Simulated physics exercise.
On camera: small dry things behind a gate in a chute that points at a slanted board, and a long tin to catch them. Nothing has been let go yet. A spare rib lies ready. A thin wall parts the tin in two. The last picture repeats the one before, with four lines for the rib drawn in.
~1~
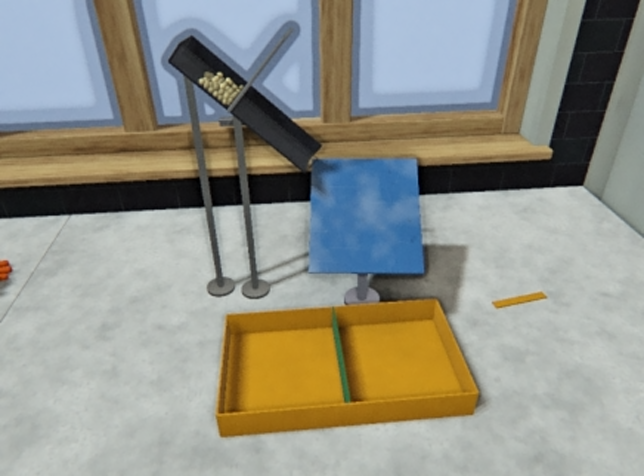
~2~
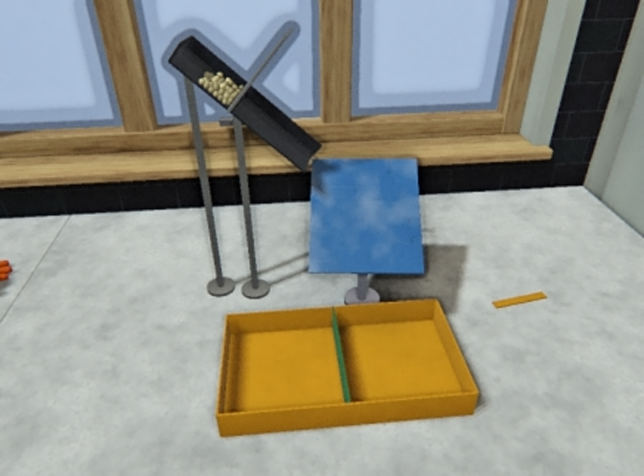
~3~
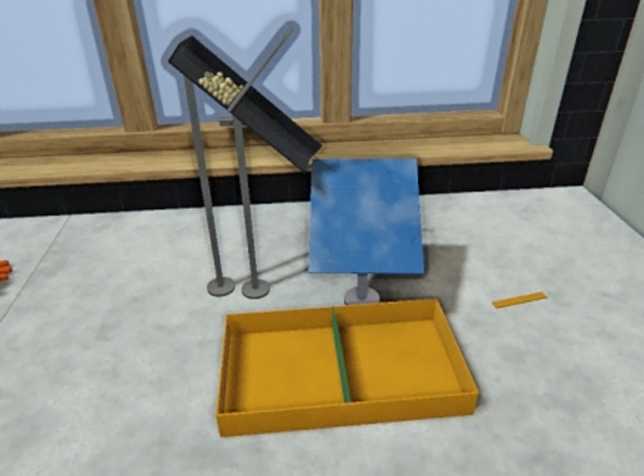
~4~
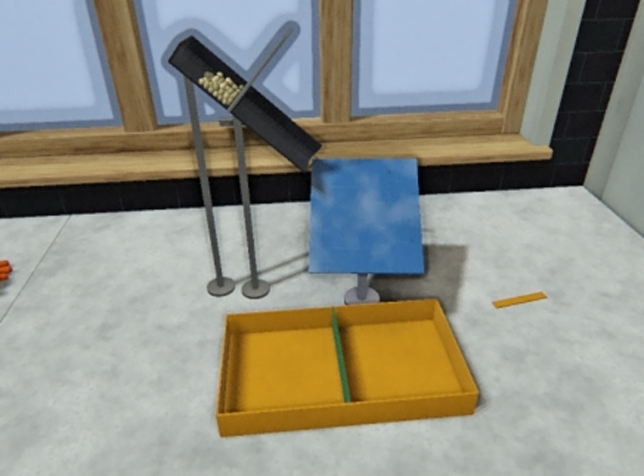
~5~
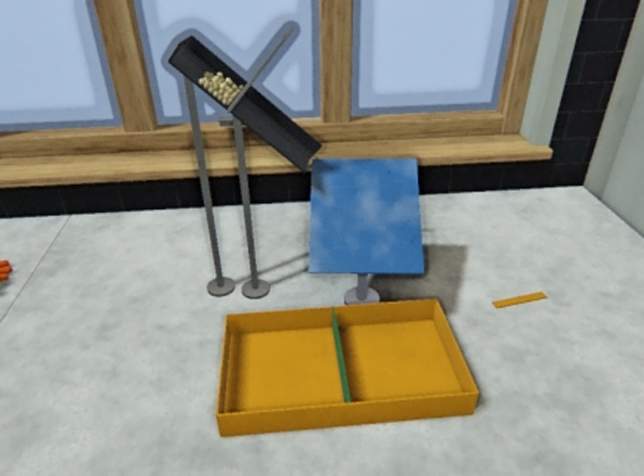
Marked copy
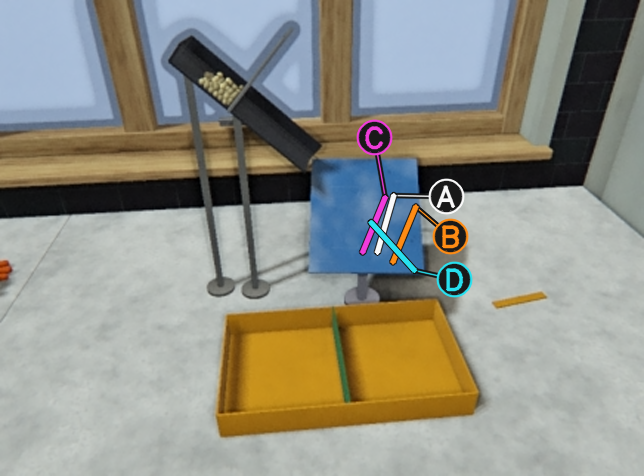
Pale beans sit still in a dark sloping chute above a blue board and a divided yellow tin.
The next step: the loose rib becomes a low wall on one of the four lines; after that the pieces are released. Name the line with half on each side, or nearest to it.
The answer is line C.
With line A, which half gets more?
More lands on the right.
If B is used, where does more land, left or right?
The right half.
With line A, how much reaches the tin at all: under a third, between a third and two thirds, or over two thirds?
It is over two thirds.
On the marked copy, line A from (393, 195) to (377, 252); line B from (415, 206) to (392, 262); line C from (385, 197) to (362, 252); line D from (371, 222) to (414, 270).
If A is chosen, of what is caught, a small share in the left half, the bulk in the right.
If B is chosen, of what is caught, a small share in the left half, all but a few in the right.
If C is chosen, of what is caught, close to half in the left half, close to half in the right.
If D is chosen, of what is caught, a small share in the left half, all but a few in the right.
